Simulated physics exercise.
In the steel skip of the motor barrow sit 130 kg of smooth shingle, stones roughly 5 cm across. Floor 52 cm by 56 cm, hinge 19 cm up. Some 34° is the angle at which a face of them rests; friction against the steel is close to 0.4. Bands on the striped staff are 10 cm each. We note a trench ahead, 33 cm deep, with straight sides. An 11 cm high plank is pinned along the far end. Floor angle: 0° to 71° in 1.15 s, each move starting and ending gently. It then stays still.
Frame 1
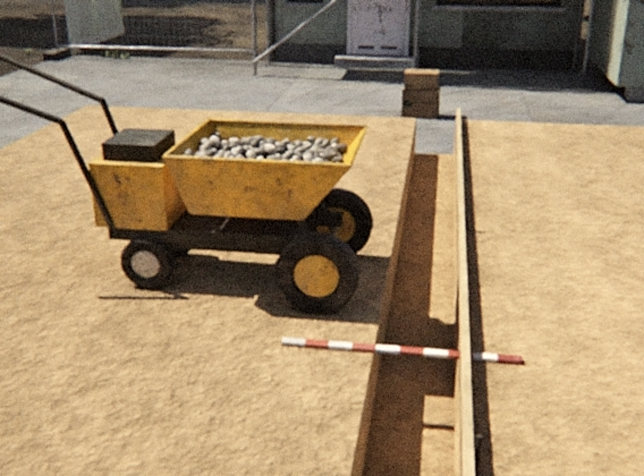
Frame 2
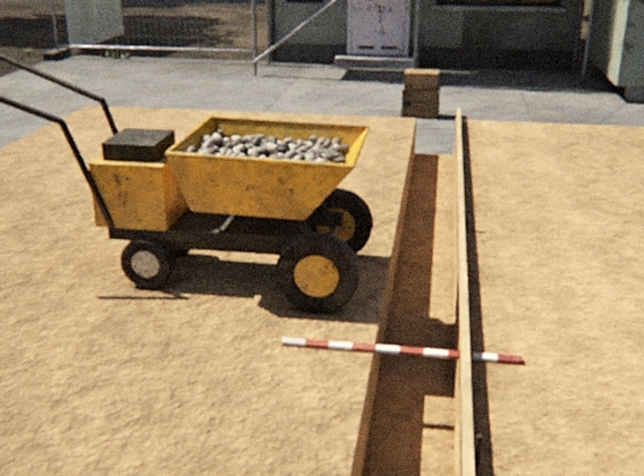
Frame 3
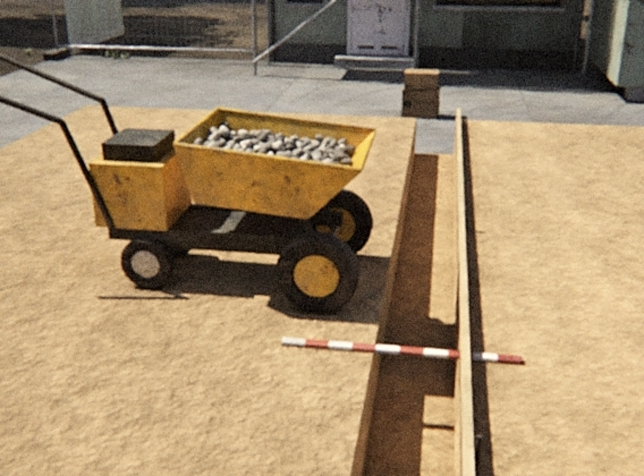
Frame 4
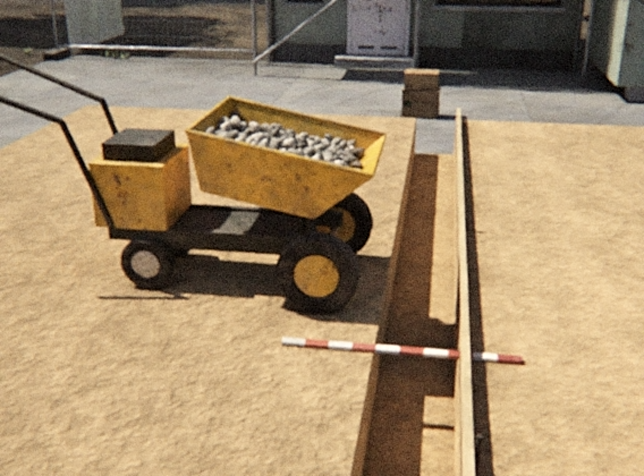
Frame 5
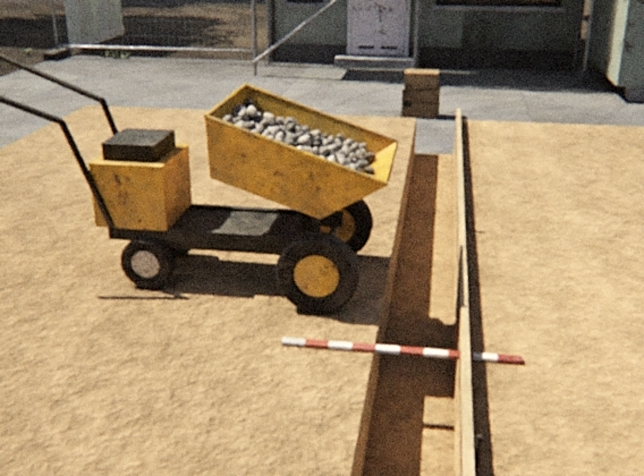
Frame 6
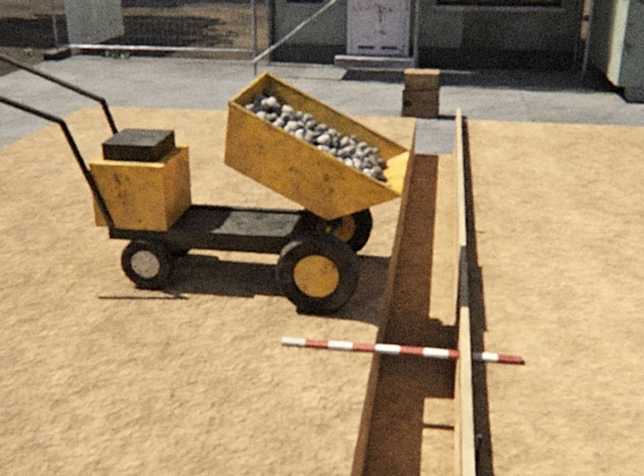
To begin with, a yellow motor barrow loaded with smooth grey stones stands level beside a straight-sided trench, a red-and-white striped staff lying across it. The skip starts tilting gently, its back end rising and its lip dipping rightward, then steepens steadily while the barrow's wheels stay still.
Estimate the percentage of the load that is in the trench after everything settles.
Roughly 21 per cent of the load.
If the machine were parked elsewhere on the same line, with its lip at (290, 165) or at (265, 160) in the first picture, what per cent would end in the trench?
It comes to about 95 and 100 in a hundred.
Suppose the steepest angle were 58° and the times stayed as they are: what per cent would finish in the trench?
Expect roughly 30 per cent.
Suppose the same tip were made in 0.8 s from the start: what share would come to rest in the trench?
Around 15 per cent would end in the trench.
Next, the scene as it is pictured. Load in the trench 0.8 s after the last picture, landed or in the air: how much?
Approx. 10 % of the load.
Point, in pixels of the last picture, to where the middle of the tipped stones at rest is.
Around (507, 291).
Then, 0.4 s after the last picture the floor is at 60°, 100 % in the skip; the foremost stones are at (443, 232).
Then, 0.8 s after the last picture the floor is at 71°, 46 % in the skip, 8 % in the trench, 46 % past the trench; the foremost stones are at (563, 291).
Then, 1.1 s after the last picture the floor is at 71°, 15 % in the skip, 13 % in the trench, 73 % past the trench; the foremost stones are past the picture's edge.
Then, 3.1 s after the last picture the floor is at 71°, 0 % in the skip, 21 % in the trench, 79 % past the trench; the foremost stones are past the picture's edge.
